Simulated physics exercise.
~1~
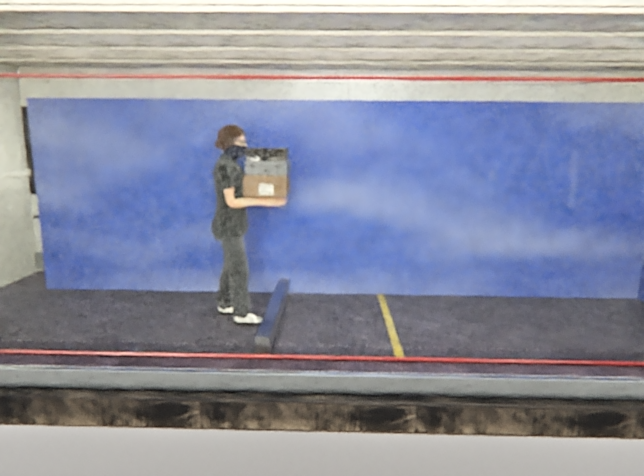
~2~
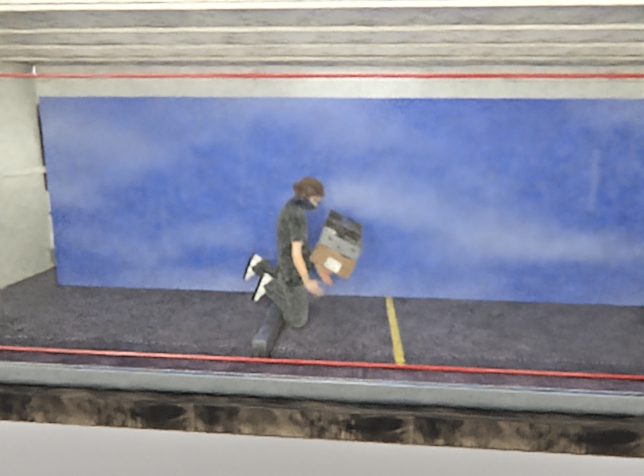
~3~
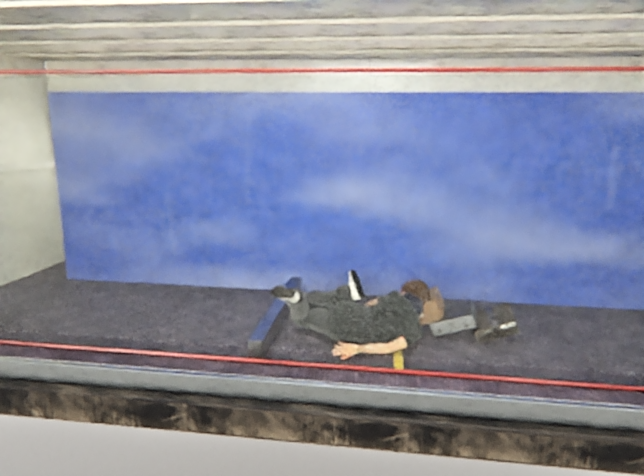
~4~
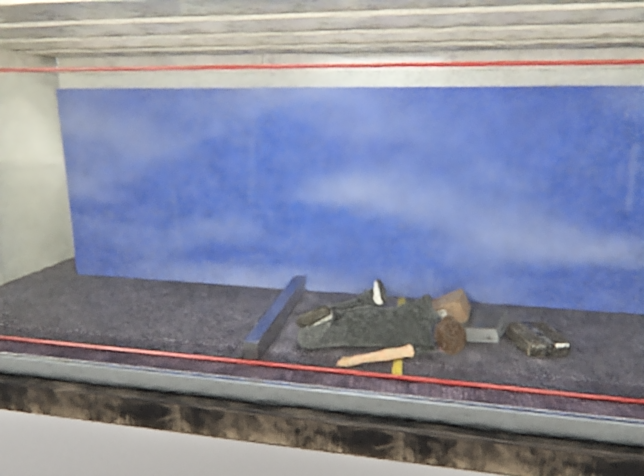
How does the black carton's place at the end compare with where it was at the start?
At the start it was on top of the stack in the passenger's arms, to the left of the yellow line. By the end it lay on the floor well to the right of the line, the farthest of the three dropped items.
